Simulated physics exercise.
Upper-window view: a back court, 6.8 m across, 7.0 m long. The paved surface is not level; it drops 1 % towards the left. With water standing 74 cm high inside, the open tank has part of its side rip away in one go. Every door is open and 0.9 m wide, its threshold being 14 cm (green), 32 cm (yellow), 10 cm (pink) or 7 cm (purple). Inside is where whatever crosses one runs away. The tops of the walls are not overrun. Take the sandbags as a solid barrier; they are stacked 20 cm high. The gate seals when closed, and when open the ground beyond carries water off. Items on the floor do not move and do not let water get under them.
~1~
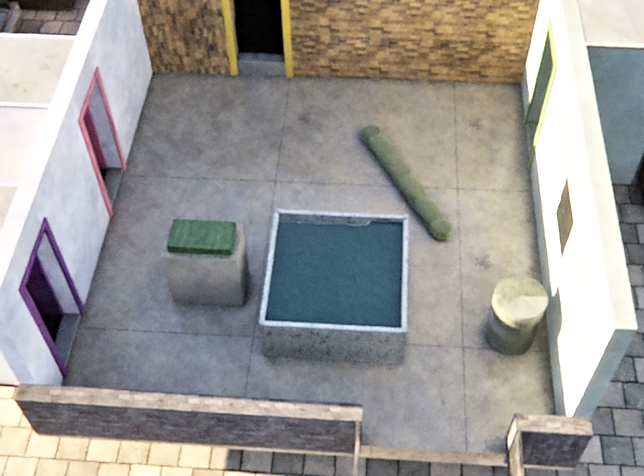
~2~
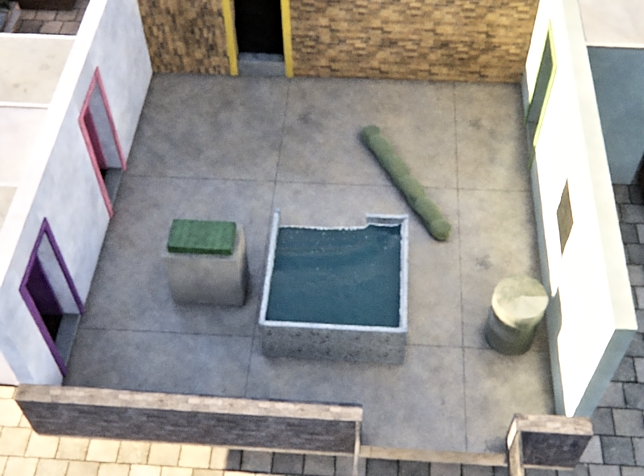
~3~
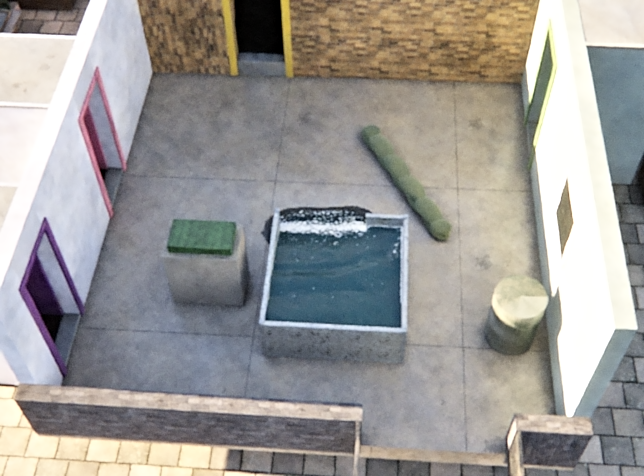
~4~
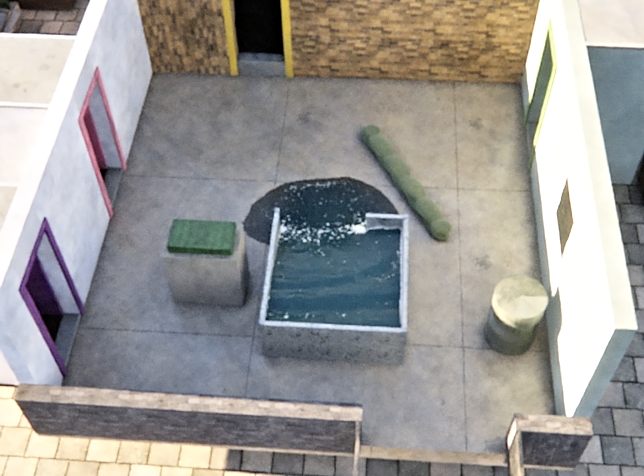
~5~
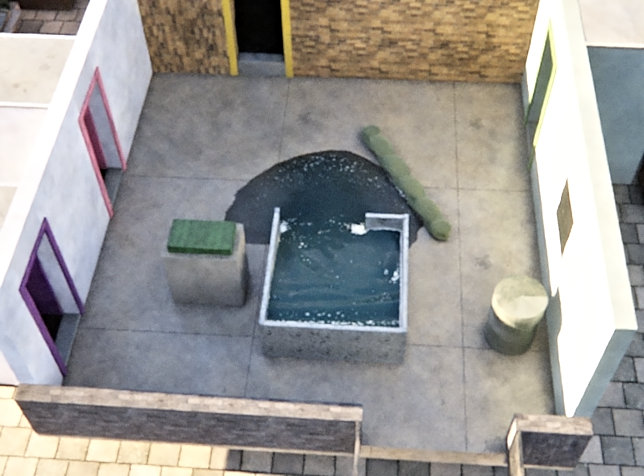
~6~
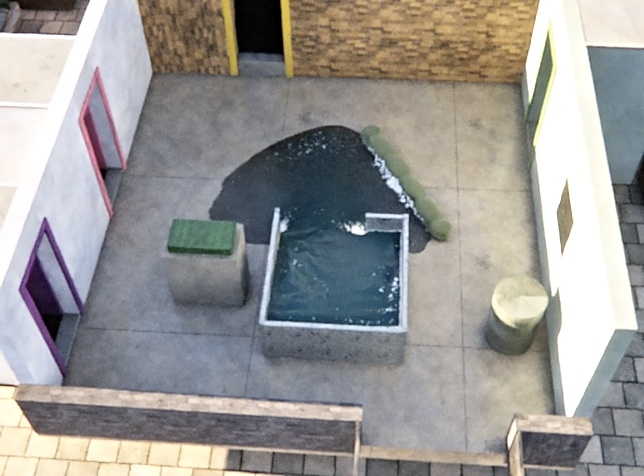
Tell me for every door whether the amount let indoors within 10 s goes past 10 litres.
In order: The green door lets in less than the limit; the yellow door lets in less than the limit; the pink door lets in less than the limit; the purple door lets in more than the limit.
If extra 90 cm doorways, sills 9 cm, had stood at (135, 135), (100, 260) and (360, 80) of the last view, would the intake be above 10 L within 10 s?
Well, the first is on the high side, the second is on the low side, and the third is on the high side.
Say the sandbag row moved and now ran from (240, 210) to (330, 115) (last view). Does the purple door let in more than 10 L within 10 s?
Against that limit the purple door lands on the low side.
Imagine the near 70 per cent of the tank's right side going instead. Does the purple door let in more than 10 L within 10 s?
Measured against that limit, the purple door stays within it.
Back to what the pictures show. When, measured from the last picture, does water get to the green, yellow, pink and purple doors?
Green: 2.8 s; yellow: 0.6 s; pink: 1.6 s; purple: 4.5 s.
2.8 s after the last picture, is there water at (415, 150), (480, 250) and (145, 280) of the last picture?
Untouched, untouched, untouched.
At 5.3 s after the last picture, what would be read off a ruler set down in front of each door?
Centimetres: Green 6 / yellow 15 / pink 8 / purple 5.
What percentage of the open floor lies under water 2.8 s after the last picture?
I'd say around 45 %.
Then, 0.7 s after the last picture water covers 25 % of the floor and is deepest (36 cm) near (326, 81); green door not reached, yellow door 14 cm at the sill, 0 L in, pink door not reached, purple door not reached.
Then, 1.5 s after the last picture water covers 40 % of the floor and is deepest (38 cm) near (297, 80); green door not reached, yellow door 29 cm at the sill, 0 L in, pink door not reached, purple door not reached.
Then, 2.8 s after the last picture water covers 45 % of the floor and is deepest (37 cm) near (162, 76); green door 3 cm at the sill, 0 L in, yellow door 20 cm at the sill, 0 L in, pink door 4 cm at the sill, 0 L in, purple door not reached.
Then, 5.3 s after the last picture water covers 75 % of the floor and is deepest (20 cm) near (93, 413); green door 6 cm at the sill, 0 L in, yellow door 15 cm at the sill, 0 L in, pink door 8 cm at the sill, 2 L in, purple door 5 cm at the sill, 0 L in.
Then, 9.3 s after the last picture water covers 95 % of the floor and is deepest (15 cm) near (55, 411); green door 4 cm at the sill, 0 L in, yellow door 8 cm at the sill, 0 L in, pink door 7 cm at the sill, 2 L in, purple door 11 cm at the sill, 30 L in.
